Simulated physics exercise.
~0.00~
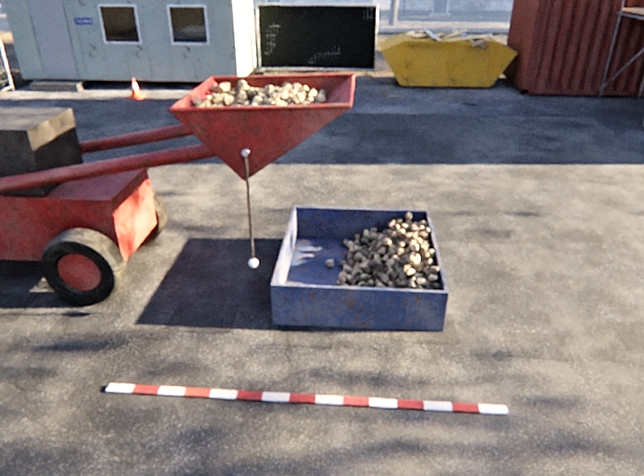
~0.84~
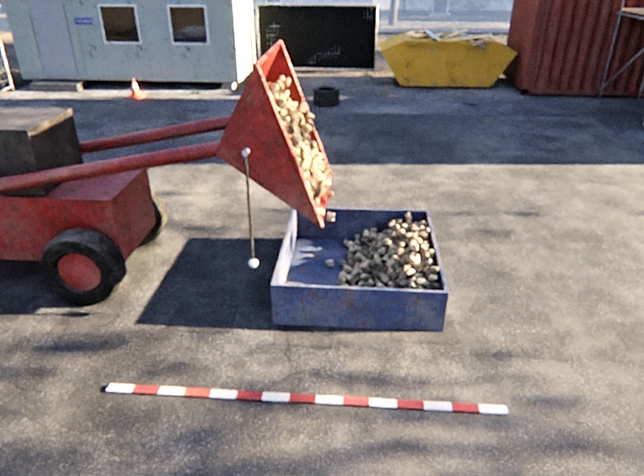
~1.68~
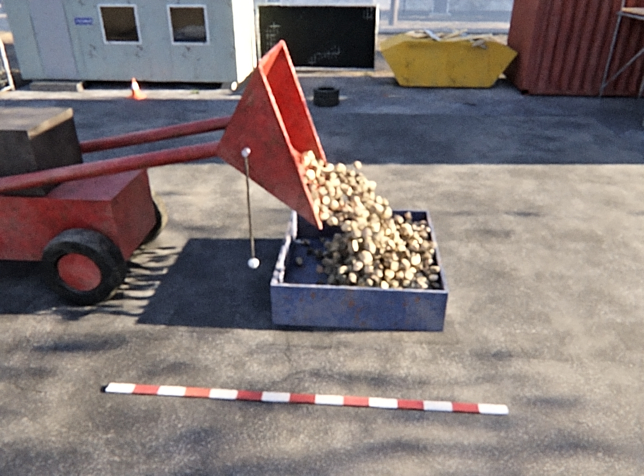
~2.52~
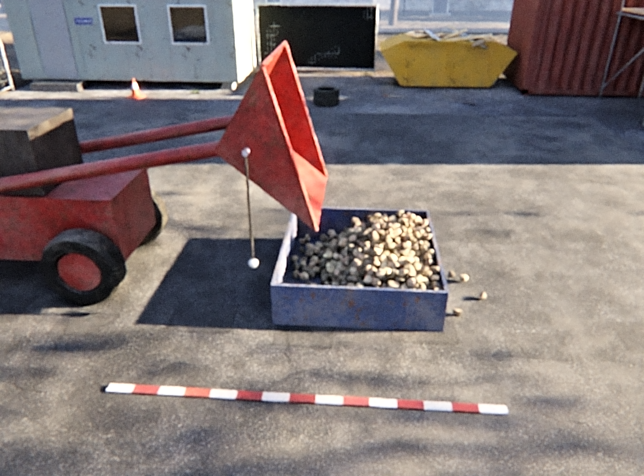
Red loader tipping its bucket and pouring pale stones onto a pile in a blue bin, a few ending up outside.
